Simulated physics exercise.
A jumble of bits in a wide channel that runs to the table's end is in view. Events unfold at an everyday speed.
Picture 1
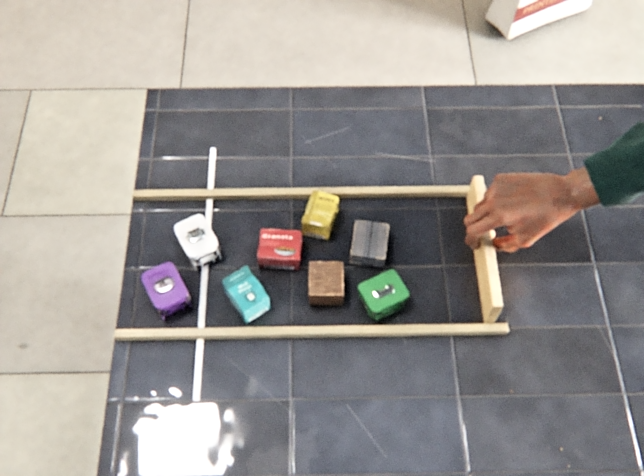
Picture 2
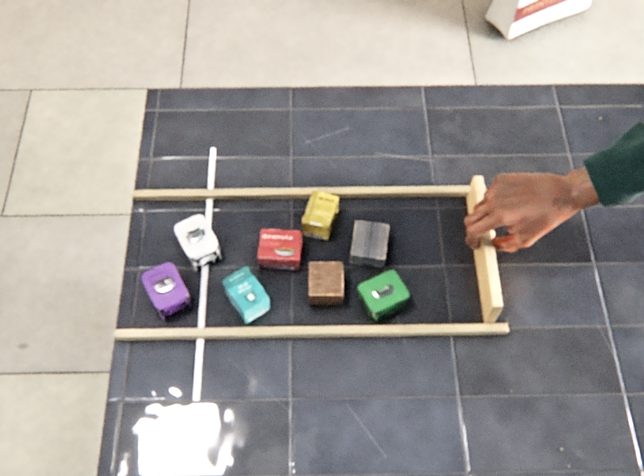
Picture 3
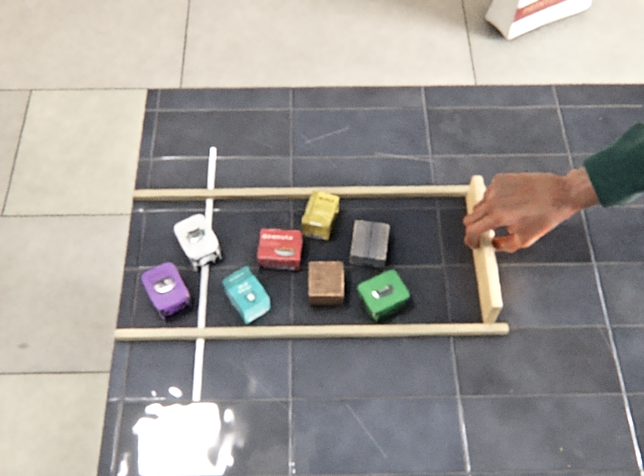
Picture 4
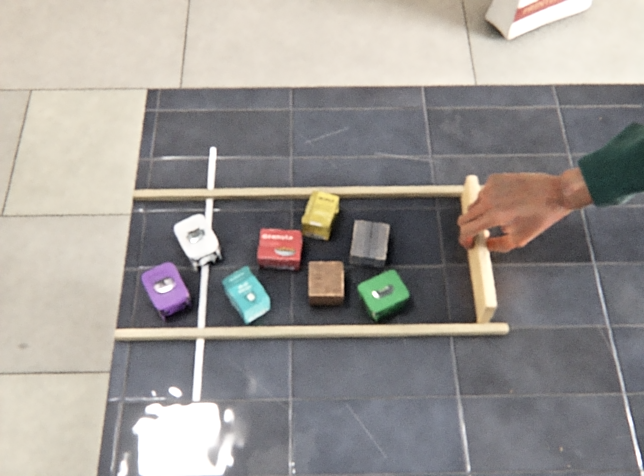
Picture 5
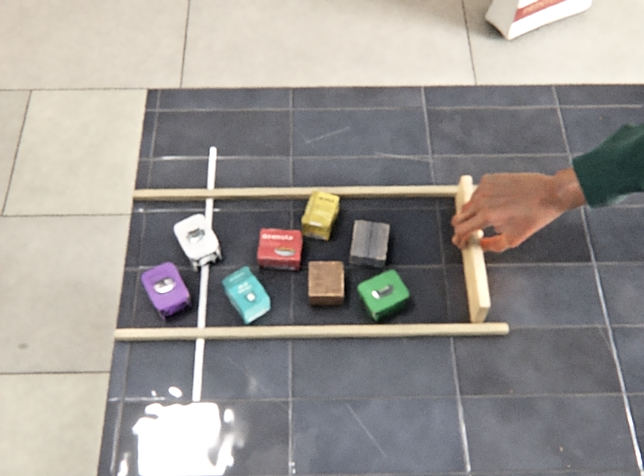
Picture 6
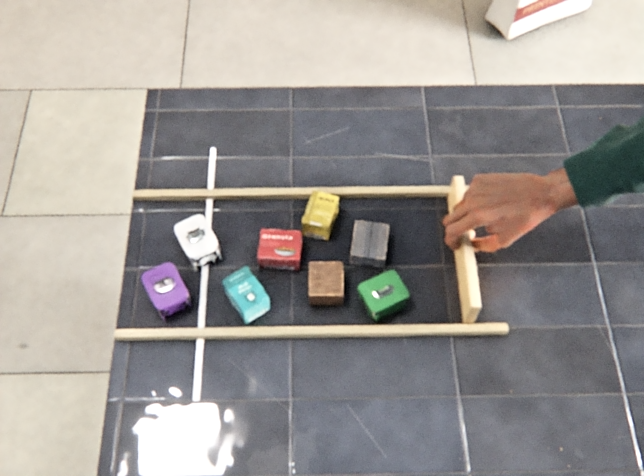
A hand held a wooden board upright at the right end of a channel, then slid it a little to the left, while the jumble of colourful little boxes and blocks between the rails stayed still.
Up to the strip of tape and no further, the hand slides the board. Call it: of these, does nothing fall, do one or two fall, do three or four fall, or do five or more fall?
Three or four fall.
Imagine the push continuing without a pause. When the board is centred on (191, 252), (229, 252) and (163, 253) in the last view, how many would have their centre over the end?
The numbers past the end are 3, 1 and 5.
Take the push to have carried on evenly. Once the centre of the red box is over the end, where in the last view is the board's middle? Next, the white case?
Approx. (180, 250) / approx. (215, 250) for the other.
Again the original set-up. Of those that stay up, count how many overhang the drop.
The total would be 0.
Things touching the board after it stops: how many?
Looks like 3 of them, all told.
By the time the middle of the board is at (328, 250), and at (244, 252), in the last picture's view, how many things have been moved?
6, then 8.
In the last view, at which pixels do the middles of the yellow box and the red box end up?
Listed in order, first is (188, 205) and the other is (149, 251).
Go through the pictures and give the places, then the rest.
The first picture shows purple case (167, 291); white case (198, 242); turquoise box (246, 295); board (484, 248); tape (205, 262).
The second picture shows white case (198, 242); red box (280, 250).
The third picture shows turquoise box (246, 295); green case (383, 296).
The fourth picture shows purple case (167, 291); grey box (370, 244).
The fifth picture shows white case (198, 242); brown block (326, 284).
The sixth picture shows purple case (167, 291); white case (198, 242); turquoise box (246, 295); board (464, 248); tape (205, 262).
Soon after, none off yet; purple case at rest near (167, 291); white case at rest near (198, 242); turquoise box at rest near (246, 295).
At rest, the number that fall off is three or four; fallen, turquoise box, white case and purple case.
